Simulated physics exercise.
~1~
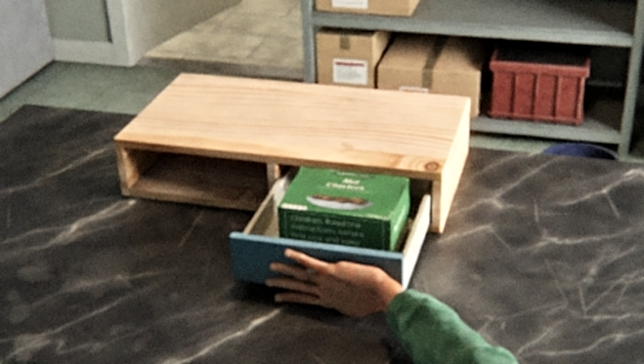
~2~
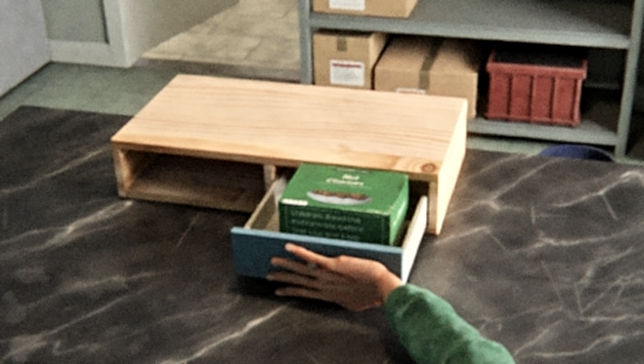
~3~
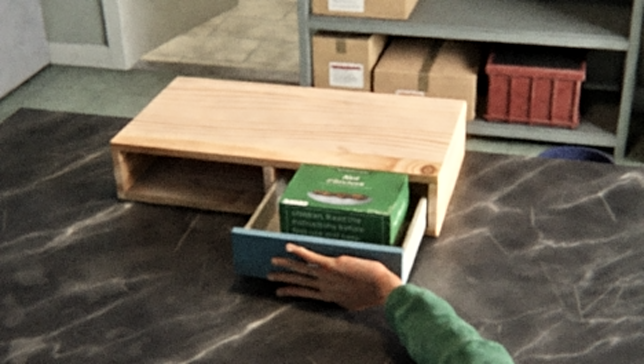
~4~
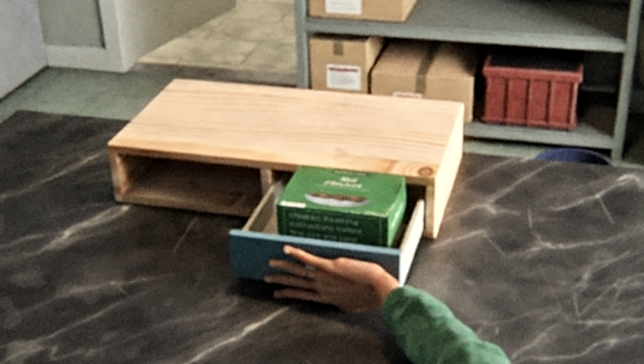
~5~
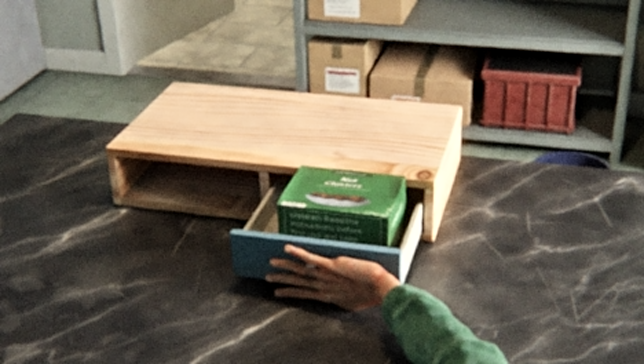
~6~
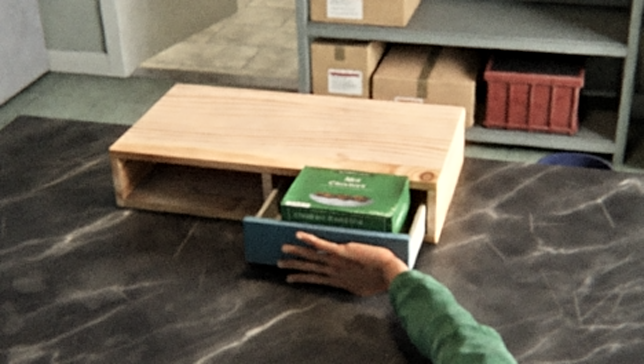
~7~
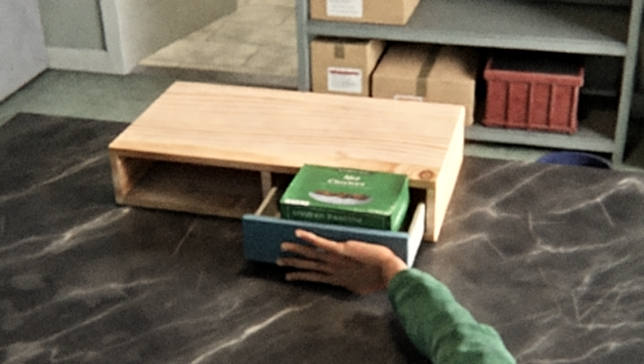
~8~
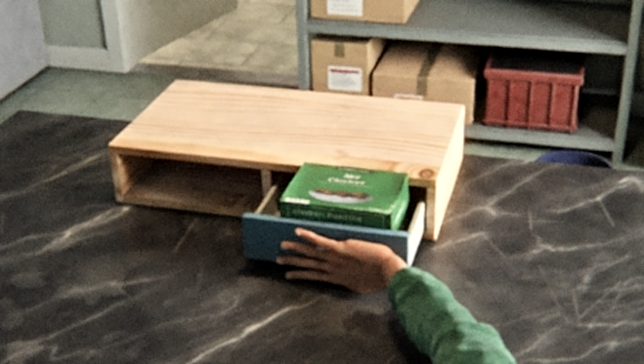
A hand in a green sleeve slowly pushed at the blue-fronted drawer of a low wooden cabinet, with a green box sitting inside. The drawer slid in only a little, then stopped and stayed partly open with the hand still against it.
